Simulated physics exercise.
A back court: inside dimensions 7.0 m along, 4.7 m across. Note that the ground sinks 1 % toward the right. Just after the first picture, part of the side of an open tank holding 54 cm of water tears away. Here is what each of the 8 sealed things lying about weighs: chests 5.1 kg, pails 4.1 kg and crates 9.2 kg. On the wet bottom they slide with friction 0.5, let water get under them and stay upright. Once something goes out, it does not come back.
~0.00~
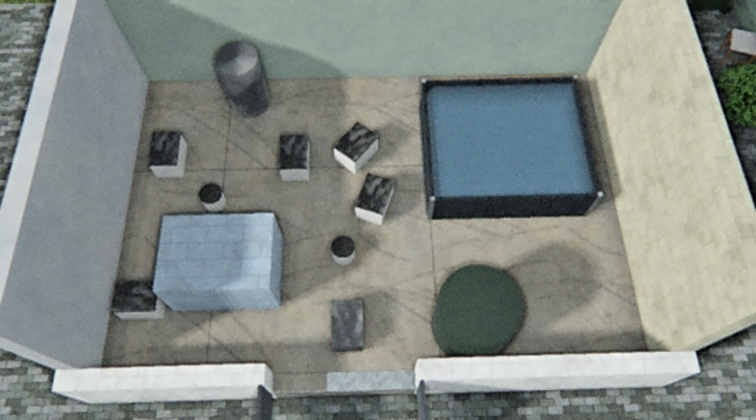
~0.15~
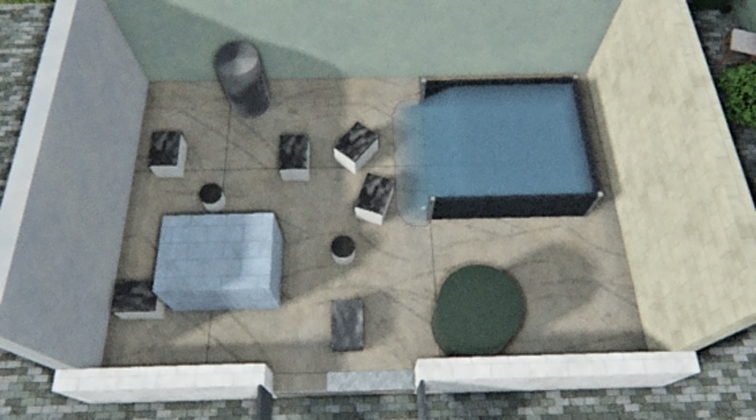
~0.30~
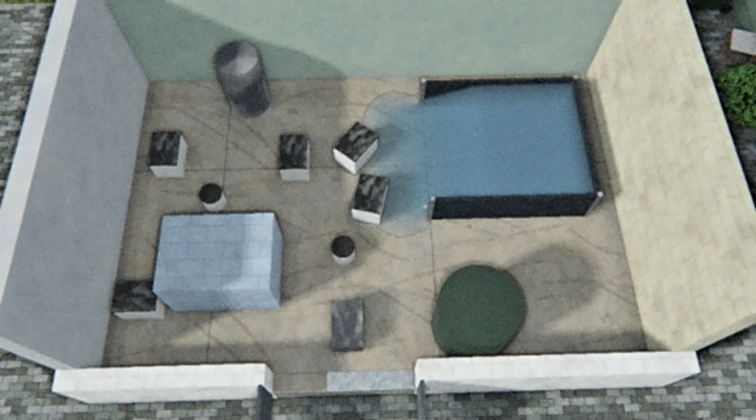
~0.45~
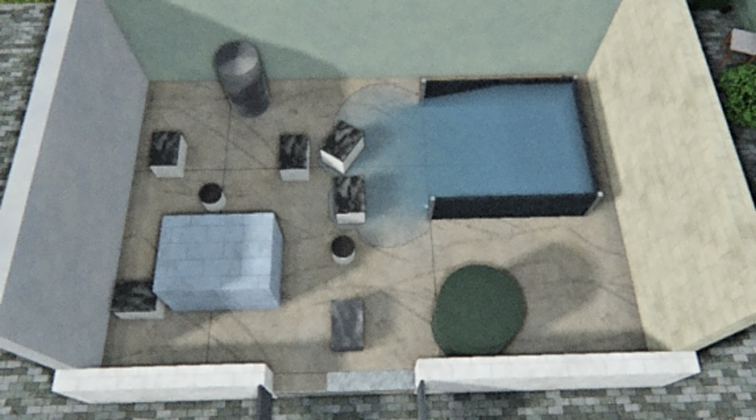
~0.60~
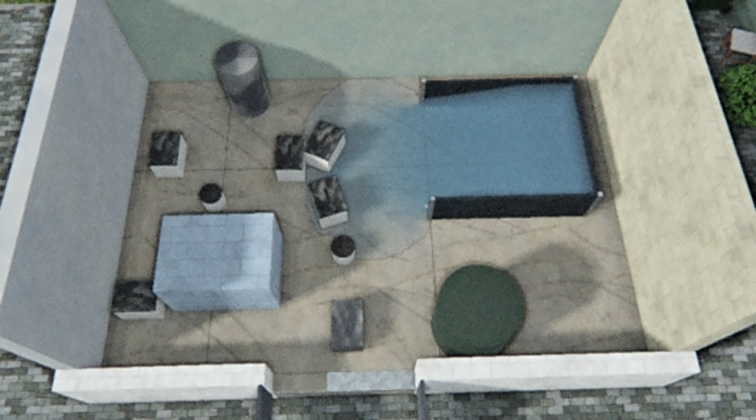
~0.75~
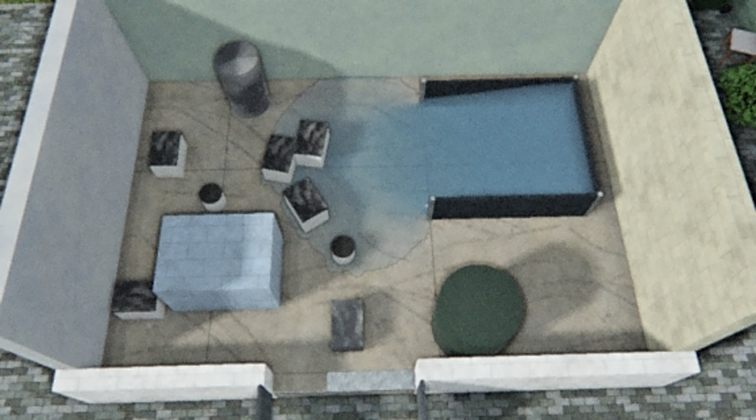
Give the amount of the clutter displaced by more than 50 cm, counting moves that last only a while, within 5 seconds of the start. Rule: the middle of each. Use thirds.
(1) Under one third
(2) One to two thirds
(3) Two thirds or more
Option 3: Two thirds or more.
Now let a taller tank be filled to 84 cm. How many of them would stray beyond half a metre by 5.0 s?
Then 8 of them.
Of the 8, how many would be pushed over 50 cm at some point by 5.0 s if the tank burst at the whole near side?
Then it comes to 4 of them.
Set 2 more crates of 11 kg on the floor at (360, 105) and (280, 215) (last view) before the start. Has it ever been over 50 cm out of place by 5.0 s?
First goes beyond, then goes beyond.
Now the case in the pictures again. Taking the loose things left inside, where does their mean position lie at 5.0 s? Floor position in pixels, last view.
It sits at about (229, 235).
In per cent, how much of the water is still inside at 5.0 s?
Somewhere near 94 percent, give or take.
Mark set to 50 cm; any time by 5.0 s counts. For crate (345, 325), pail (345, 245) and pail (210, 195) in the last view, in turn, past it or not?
One by one: Below the line; above the line; above the line.
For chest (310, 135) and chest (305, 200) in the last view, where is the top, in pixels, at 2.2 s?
Approx. (151, 98); approx. (135, 213).
After 1.1 s 3 of 8 are over 50 cm from their spots; 1 afloat.
After 2.2 s 5 of 8 are over 50 cm from their spots; 5 afloat.
After 3.5 s 6 of 8 are over 50 cm from their spots; 6 afloat.
After 5.0 s 7 of 8 are over 50 cm from their spots, and 7 have been at some point; 6 afloat.
